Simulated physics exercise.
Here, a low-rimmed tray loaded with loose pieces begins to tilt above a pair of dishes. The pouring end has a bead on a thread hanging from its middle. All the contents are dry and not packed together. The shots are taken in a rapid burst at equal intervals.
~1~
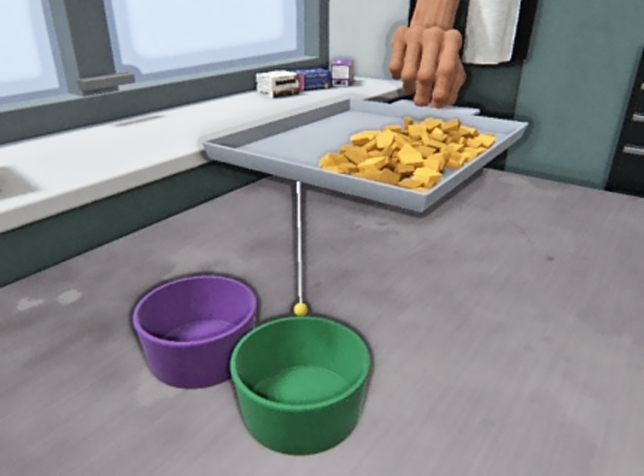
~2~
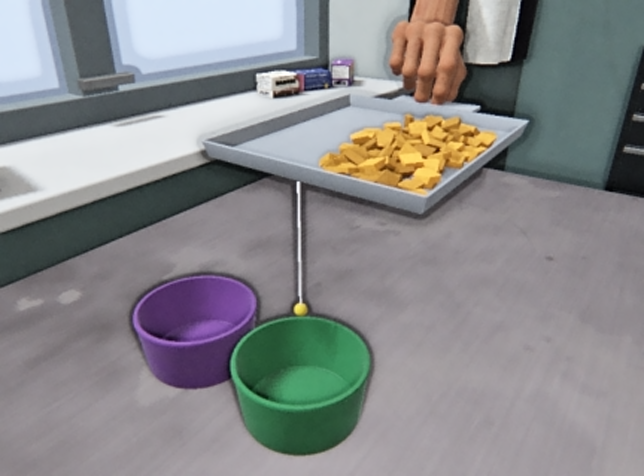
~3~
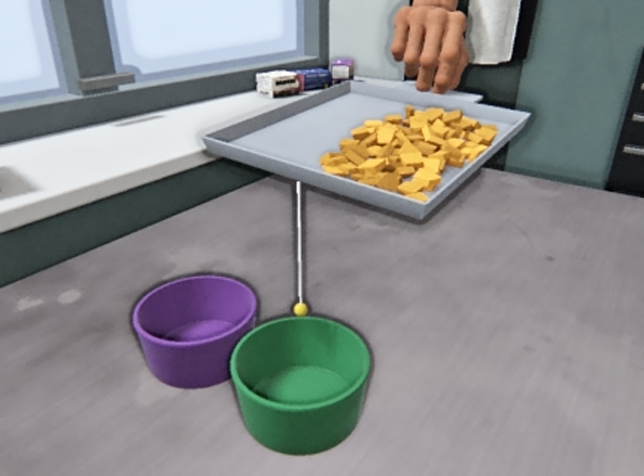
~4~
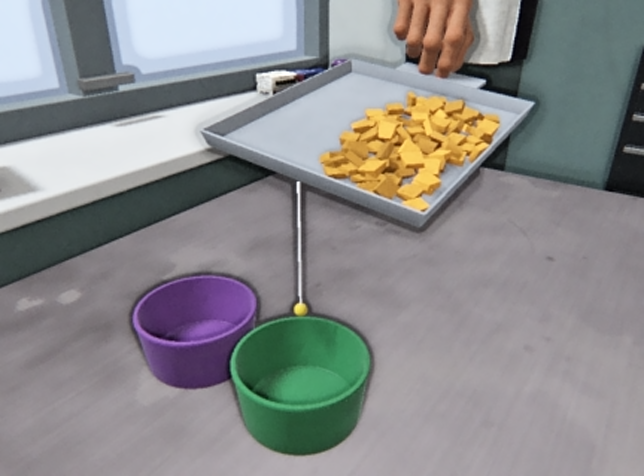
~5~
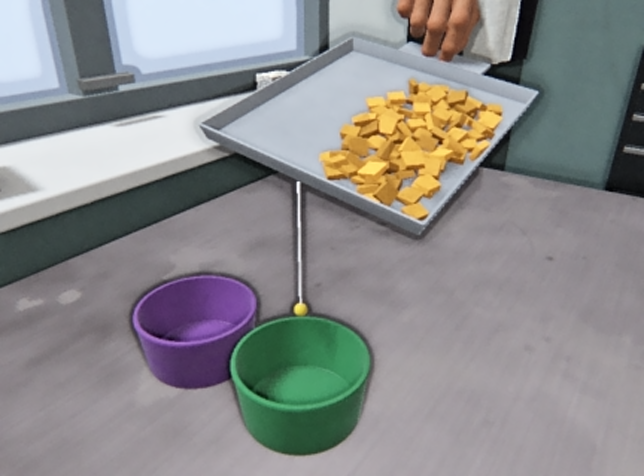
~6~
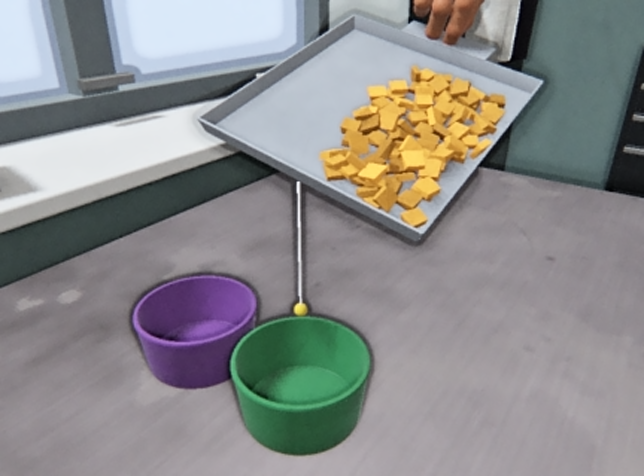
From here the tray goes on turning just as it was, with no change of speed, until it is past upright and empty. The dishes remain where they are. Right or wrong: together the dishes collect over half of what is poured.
Wrong.
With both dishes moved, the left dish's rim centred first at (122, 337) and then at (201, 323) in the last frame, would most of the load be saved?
In the first position shy of half, in the second shy of half.
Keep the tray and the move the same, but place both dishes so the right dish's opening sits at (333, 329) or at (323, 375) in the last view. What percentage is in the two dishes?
About 30 and 20 per cent respectively.
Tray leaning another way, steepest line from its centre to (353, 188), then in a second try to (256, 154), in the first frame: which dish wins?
Okay, first try the right-side one, second try the left-side one.
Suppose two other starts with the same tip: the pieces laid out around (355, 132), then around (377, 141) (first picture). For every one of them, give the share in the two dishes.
Roughly 10 per cent, then 20 per cent.
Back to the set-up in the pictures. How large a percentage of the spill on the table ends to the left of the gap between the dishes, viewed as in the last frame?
That would be roughly 0 per cent.
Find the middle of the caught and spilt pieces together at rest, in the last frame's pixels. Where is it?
Near pixel (403, 407).
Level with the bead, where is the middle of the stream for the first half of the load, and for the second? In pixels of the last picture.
The leading part at (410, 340), the rest of it at (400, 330).
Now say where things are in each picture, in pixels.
Corners of the pouring end at (209, 142) and (423, 191), level; middle of the load at (401, 146), small crackers; left dish at (152, 356); right dish at (258, 419); bead on its thread at (301, 310), in the first frame.
Corners of the pouring end at (208, 140) and (423, 194), level; middle of the load at (402, 145), in the second frame.
Corners of the pouring end at (208, 136) and (423, 200), tipped barely, lowest at the right corner; middle of the load at (402, 141), in the third frame.
Corners of the pouring end at (207, 129) and (422, 209), tipped a little, lowest at the right corner; middle of the load at (403, 136), in the fourth frame.
Corners of the pouring end at (205, 123) and (421, 219), tipped clearly, lowest at the right corner; middle of the load at (423, 137), in the fifth frame.
Corners of the pouring end at (204, 117) and (420, 227), tipped clearly, lowest at the right corner; middle of the load at (406, 128); left dish at (152, 356); right dish at (258, 419), in the sixth frame.
Soon, tray tipped steeply; nearly all on the tray; a stray few in the air.
A while on, tray tipped past a quarter turn; a small part on the tray; a small part in the right dish; about two thirds outside both; about a quarter in the air.
Towards the end, tray tipped past a quarter turn; a small part in the right dish; nearly all outside both.
Finally, tray tipped past a quarter turn; a small part in the right dish; none in the left dish; nearly all outside both.
